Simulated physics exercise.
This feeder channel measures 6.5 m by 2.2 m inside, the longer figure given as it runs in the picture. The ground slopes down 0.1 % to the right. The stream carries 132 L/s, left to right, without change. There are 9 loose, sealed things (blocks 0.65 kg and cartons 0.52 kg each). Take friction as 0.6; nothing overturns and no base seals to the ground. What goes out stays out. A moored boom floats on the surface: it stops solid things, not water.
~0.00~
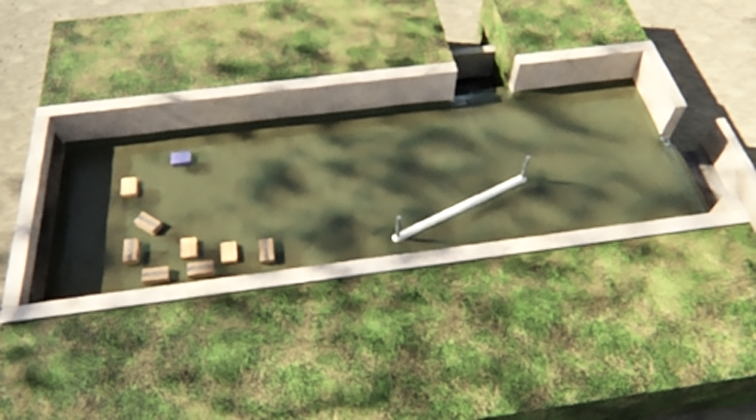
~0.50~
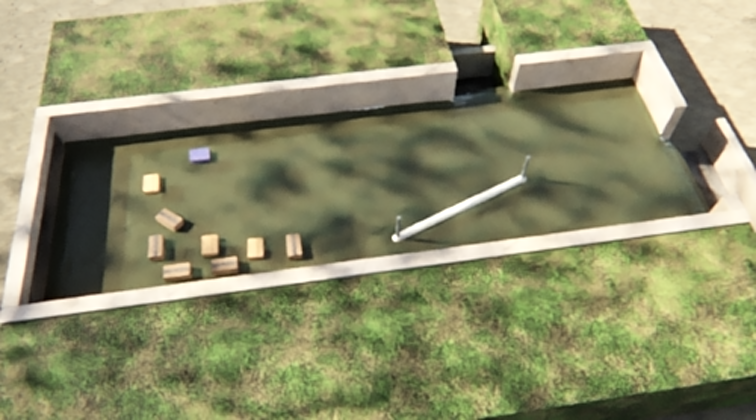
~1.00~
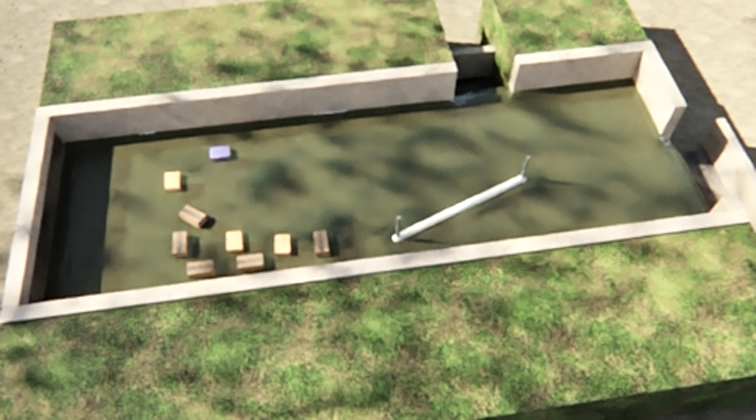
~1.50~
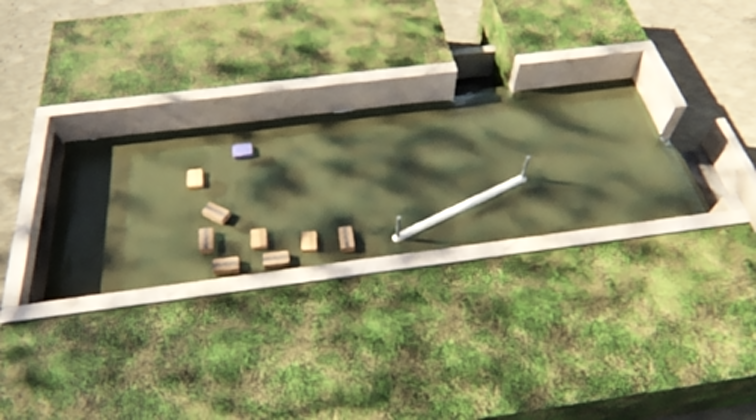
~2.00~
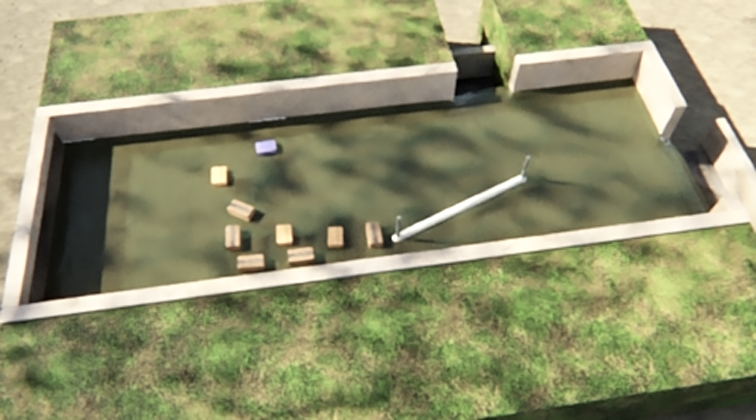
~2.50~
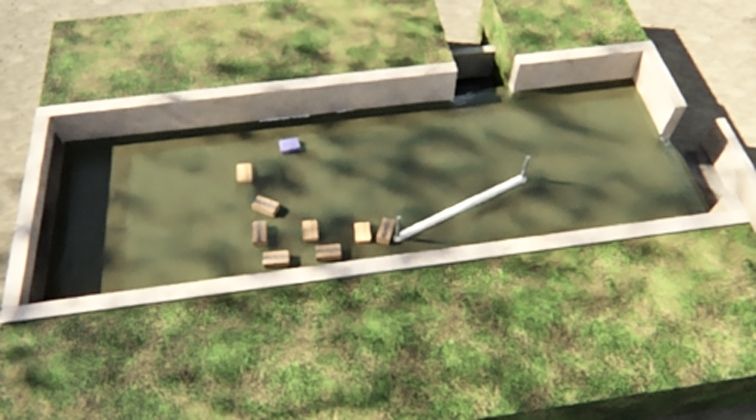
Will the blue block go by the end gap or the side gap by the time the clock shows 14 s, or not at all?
For the blue block, side gap.
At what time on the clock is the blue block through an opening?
At about 7.0 s.
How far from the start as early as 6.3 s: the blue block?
Roughly 350 cm by then.
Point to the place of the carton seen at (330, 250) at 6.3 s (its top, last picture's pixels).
Around (457, 253).
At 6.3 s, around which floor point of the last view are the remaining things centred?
At about (454, 194).
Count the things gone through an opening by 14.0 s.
By then 7.
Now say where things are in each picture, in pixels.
The blue block at (181, 157) floats; about 1800 L in view; 0 of 9 have shifted, in the first picture.
The blue block at (200, 154) floats, 20 cm from its start; about 1800 L in view; 9 of 9 have shifted, in the second picture.
The blue block at (220, 152), afloat, 42 cm from its start; about 1800 L in view; 9 of 9 have shifted, in the third picture.
The blue block at (242, 150), afloat, 66 cm from its start; 12 cm deep round most things; 9 of 9 have shifted, in the fourth picture.
The blue block at (266, 146) floats, 91 cm from its start; about 1800 L in view; 9 of 9 have shifted, in the fifth picture.
The blue block at (289, 144) floats, 116 cm from its start; about 1800 L in view; 9 of 9 have shifted, in the sixth picture.
After 3.5 s the blue block is near (338, 138), 1.7 m from its start, afloat; 0 of 9 are out; 9 afloat.
After 6.3 s the blue block is near (483, 112), 3.4 m from its start, afloat; 0 of 9 are out; 9 afloat.
After 10.0 s the blue block has gone out by the side gap; 2 of 9 are out; 7 afloat.
After 14.0 s the blue block has gone out by the side gap; 7 of 9 are out; 2 afloat.
